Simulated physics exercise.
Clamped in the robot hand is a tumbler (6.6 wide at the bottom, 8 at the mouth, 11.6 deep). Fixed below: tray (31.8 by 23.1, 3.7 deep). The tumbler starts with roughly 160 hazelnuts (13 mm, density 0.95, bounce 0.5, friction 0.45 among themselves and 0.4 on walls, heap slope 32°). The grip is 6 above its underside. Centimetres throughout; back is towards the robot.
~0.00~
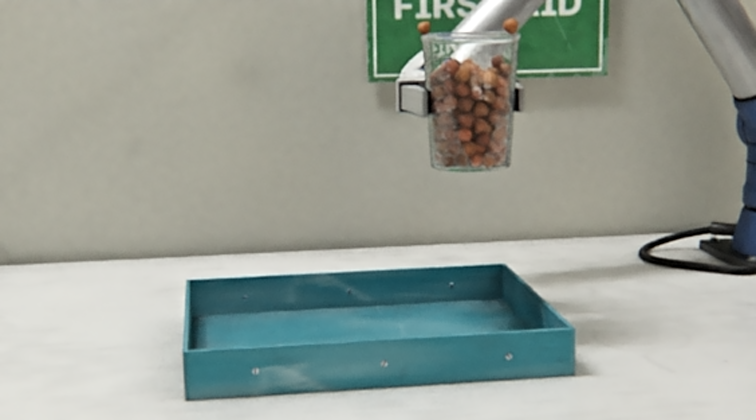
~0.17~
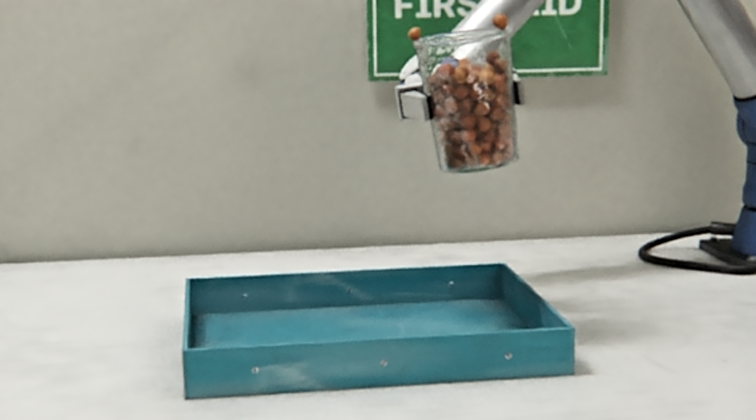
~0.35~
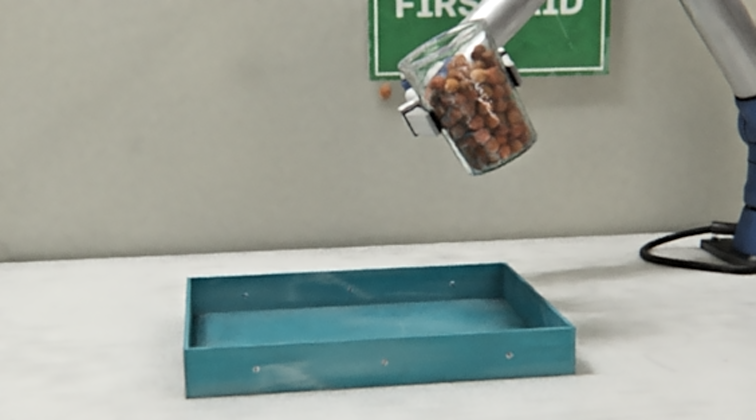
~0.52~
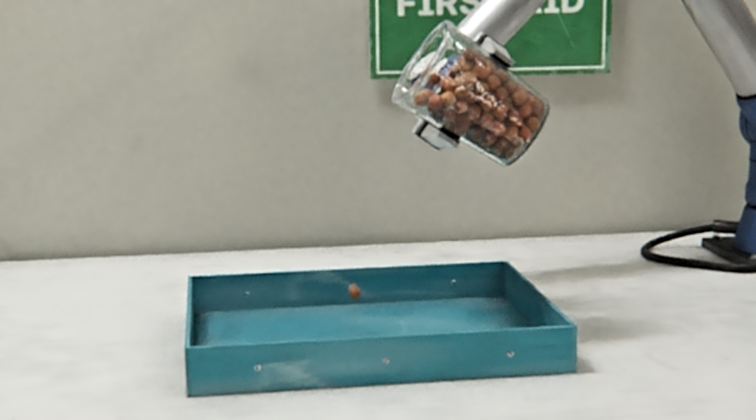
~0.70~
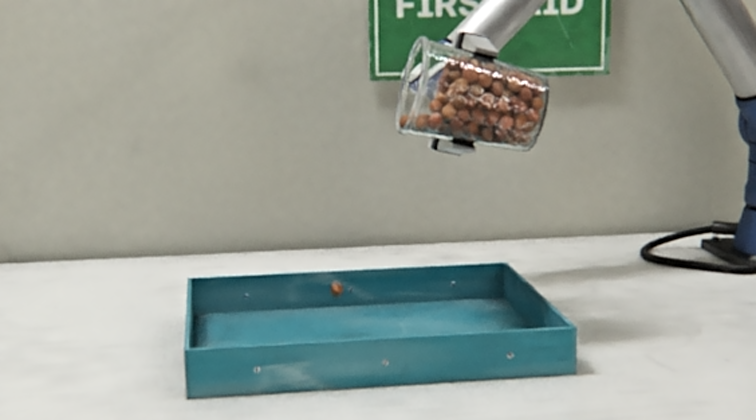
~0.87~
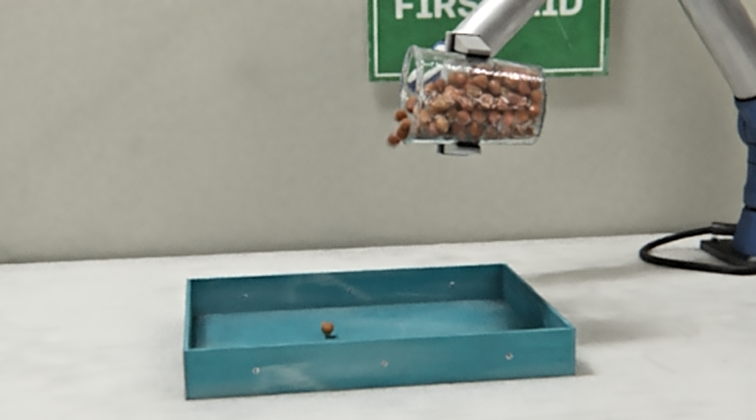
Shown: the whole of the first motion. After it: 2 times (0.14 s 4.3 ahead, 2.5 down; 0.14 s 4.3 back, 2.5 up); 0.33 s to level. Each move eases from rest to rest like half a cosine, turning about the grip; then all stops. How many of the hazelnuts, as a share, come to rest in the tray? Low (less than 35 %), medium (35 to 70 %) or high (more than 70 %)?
A medium share, 35 to 70 %, ends in the tray.
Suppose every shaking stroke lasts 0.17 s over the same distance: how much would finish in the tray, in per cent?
It would be near 40 per cent.
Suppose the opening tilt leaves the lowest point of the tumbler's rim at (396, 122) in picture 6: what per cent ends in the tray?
Some 15 per cent.
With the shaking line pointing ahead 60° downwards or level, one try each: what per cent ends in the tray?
About 25 and 70 per cent.
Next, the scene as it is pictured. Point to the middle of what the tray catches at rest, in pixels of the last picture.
Around (298, 342).
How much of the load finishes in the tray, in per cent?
About 50 per cent.
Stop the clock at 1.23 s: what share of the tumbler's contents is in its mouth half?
About 45 per cent.
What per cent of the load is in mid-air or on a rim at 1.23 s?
Some 12 per cent.
By 1.23 s, tilted 84° forward, highest piece 22 above the table; 119 in the tumbler, 26 in the tray, 20 in flight or on a rim.
By 1.58 s, tilted 47° forward, highest piece 24 above the table; 82 in the tumbler, 82 in the tray, 1 in flight or on a rim.
By 1.96 s, level, highest piece 22 above the table; 83 in the tray, 82 in the tumbler.
By 3.01 s, level, highest piece 22 above the table; 83 in the tray, 82 in the tumbler.
Final count, 83 in the tray, 82 in the tumbler. That is 50 % in the tray.
